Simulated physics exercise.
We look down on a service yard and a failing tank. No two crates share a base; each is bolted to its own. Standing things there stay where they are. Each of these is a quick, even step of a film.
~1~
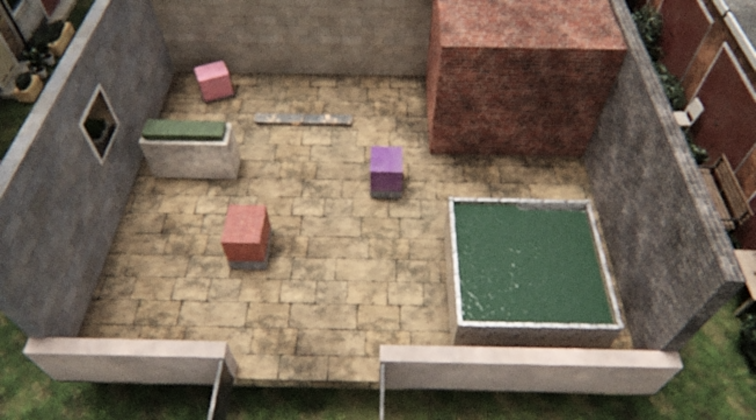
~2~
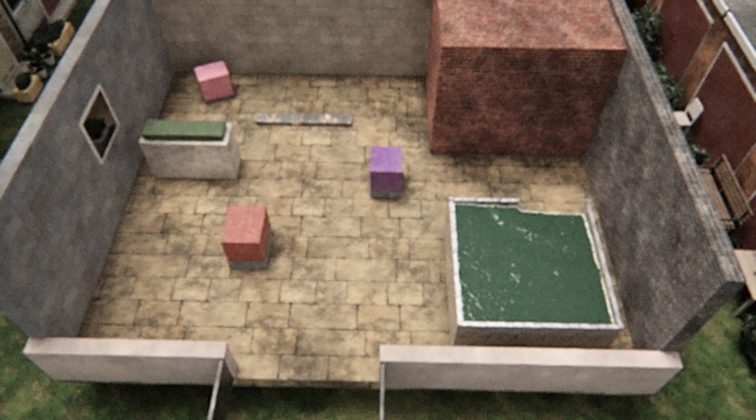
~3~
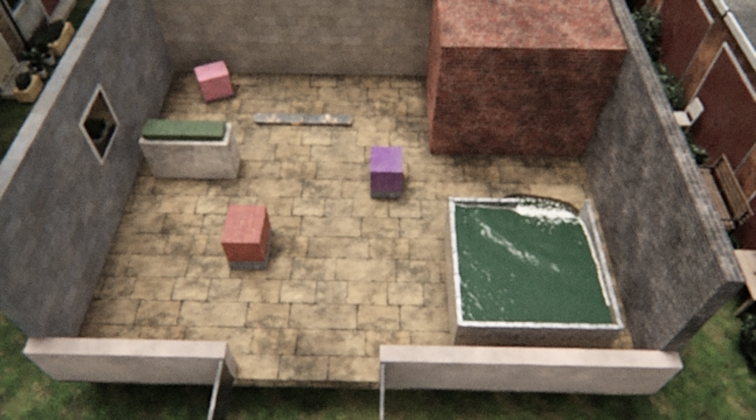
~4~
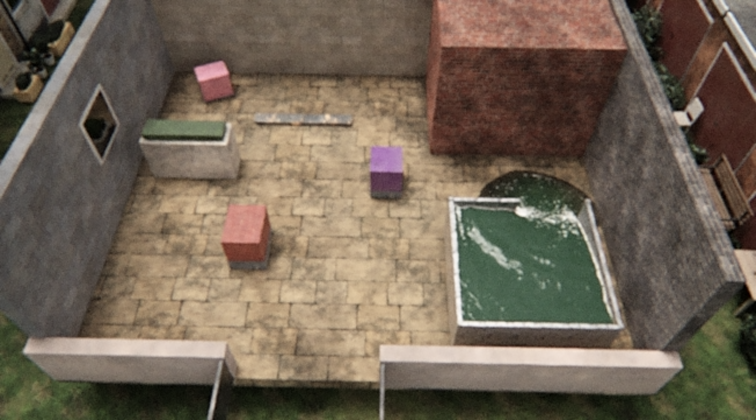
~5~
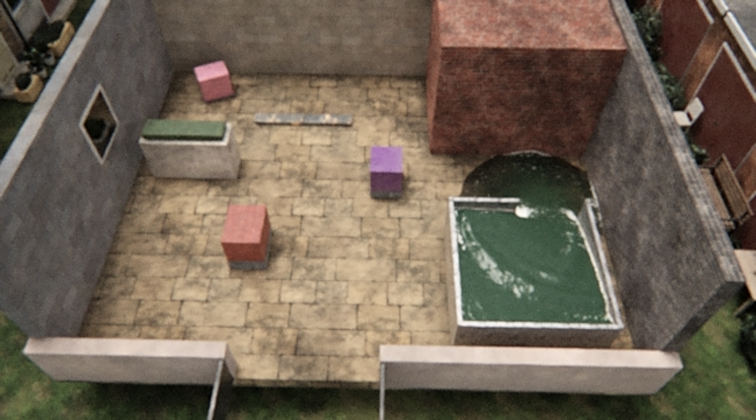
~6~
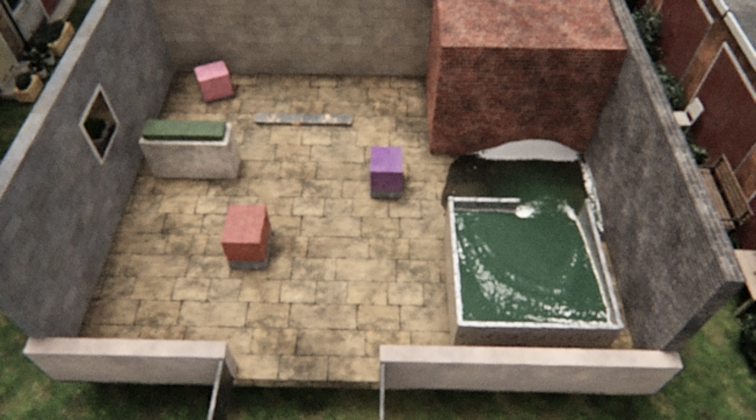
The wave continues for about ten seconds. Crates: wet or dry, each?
One by one: The purple crate ends up with water on it; the pink crate ends up with water on it; the red crate ends up clear of the water.
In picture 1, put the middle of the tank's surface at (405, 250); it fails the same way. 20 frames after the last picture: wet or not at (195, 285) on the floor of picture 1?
Verdict on that spot: Untouched.
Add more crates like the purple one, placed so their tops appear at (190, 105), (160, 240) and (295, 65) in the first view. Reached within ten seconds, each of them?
Going in order, the first crate gets reached, the second remains untouched, while the third remains untouched.
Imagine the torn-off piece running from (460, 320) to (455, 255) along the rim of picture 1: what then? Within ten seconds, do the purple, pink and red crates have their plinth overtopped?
Result: Purple crate is left untouched, pink crate gets overtopped, red crate gets overtopped.
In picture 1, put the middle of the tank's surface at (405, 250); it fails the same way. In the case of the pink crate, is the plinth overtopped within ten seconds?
As it turns out, pink gets hit.
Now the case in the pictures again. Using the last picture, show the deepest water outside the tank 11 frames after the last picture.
Somewhere near (554, 182), I think.
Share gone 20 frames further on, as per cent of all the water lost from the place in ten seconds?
I'd estimate close to 0 per cent.
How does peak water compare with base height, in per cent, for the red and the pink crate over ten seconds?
Peak levels: Approx. 50 % then 200 %.
A moment on, water covers 10 % of the floor; the purple crate water round its plinth, the pink crate not reached, the red crate not reached.
Next, water covers 20 % of the floor; the purple crate water round its plinth, the pink crate not reached, the red crate not reached.
Then, water covers 50 % of the floor; the purple crate water round its plinth, the pink crate not reached, the red crate not reached.
Later, water covers 80 % of the floor; the purple crate water round its plinth, the pink crate water round its plinth, the red crate water round its plinth.
In the end, water covers 95 % of the floor; the purple crate was topped, the pink crate was topped, the red crate stayed above the water.
